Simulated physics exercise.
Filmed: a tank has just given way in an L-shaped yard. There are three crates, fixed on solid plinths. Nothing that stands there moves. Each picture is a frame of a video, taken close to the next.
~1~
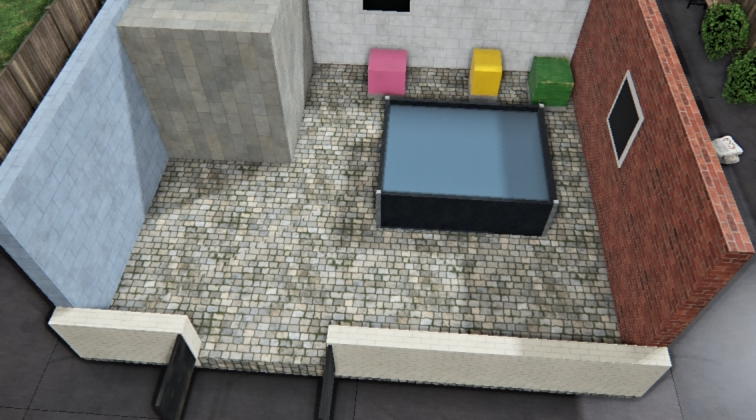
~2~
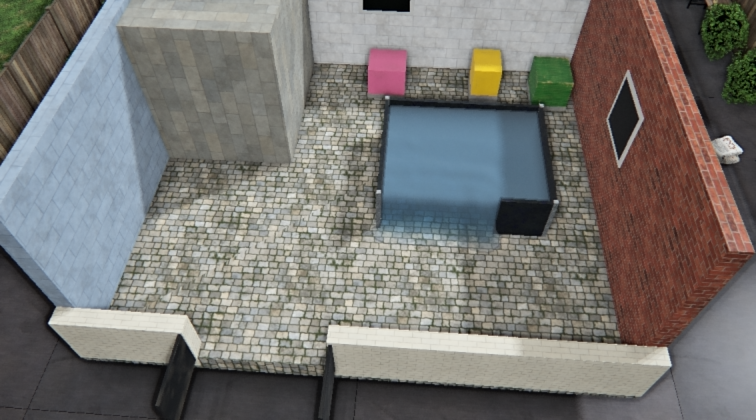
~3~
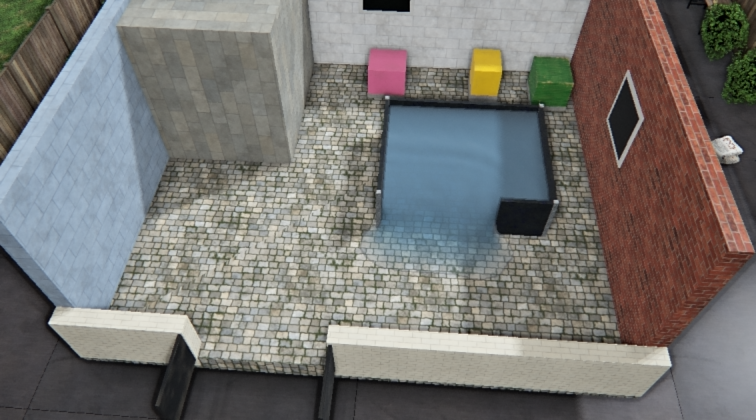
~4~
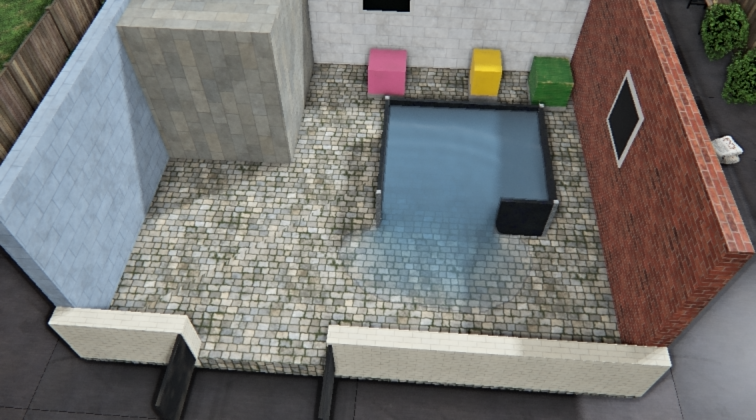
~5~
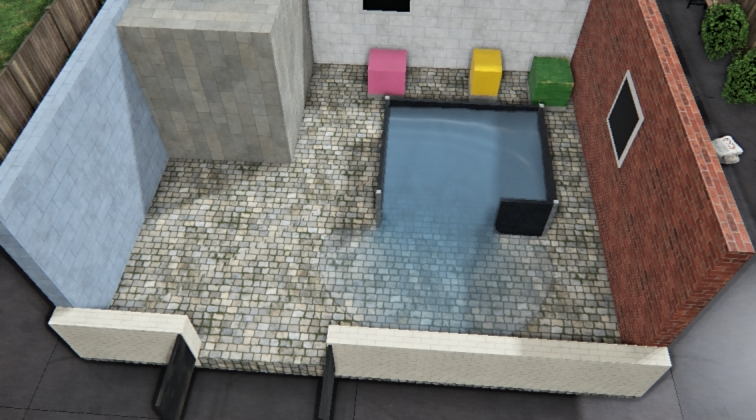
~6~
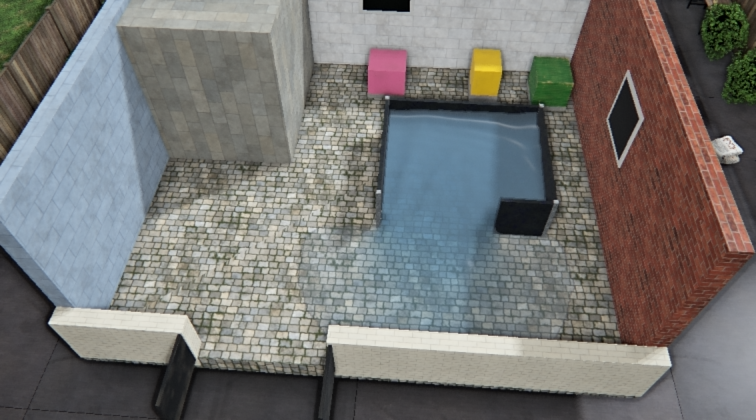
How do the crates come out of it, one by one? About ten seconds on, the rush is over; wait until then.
One by one: The yellow crate comes out dry; the pink crate comes out wet; the green crate comes out wet.
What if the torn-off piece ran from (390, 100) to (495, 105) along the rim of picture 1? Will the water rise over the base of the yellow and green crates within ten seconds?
Yellow: Overtopped; green: Overtopped.
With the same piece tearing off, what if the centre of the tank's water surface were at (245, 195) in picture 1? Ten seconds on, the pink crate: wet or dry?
Pink: Untouched.
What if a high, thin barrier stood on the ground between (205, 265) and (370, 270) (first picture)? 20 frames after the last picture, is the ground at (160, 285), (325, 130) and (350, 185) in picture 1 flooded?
One by one: Soaked, spared, spared.
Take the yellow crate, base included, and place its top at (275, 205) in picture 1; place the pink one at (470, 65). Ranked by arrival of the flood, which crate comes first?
The crate marked yellow.
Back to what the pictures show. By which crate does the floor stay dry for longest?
That would be the crate marked pink.
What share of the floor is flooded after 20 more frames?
About 60 per cent.
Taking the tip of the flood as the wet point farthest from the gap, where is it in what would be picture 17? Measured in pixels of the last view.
Best guess: Near (100, 334).
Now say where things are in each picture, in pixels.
The open tank at (465, 150) is whole and still, in the first frame.
Water pours out at (438, 216) and has run to (495, 242), in the second frame.
The front is at (497, 269), out from the gap at (437, 219), in the third frame.
The front is at (515, 287), out from the gap at (437, 220), in the fourth frame.
Water pours out at (437, 220) and has run to a hidden place, in the fifth frame.
Water pours out at (437, 220) and has run to a hidden place, in the sixth frame.
A moment on, water covers 30 % of the floor; the yellow crate not reached, the pink crate not reached, the green crate not reached.
Next, water covers 35 % of the floor; the yellow crate not reached, the pink crate not reached, the green crate not reached.
Then, water covers 60 % of the floor; the yellow crate not reached, the pink crate not reached, the green crate water round its plinth.
Later, water covers 85 % of the floor; the yellow crate water round its plinth, the pink crate water round its plinth, the green crate water round its plinth.
In the end, water covers 100 % of the floor; the yellow crate stayed above the water, the pink crate was topped, the green crate was topped.
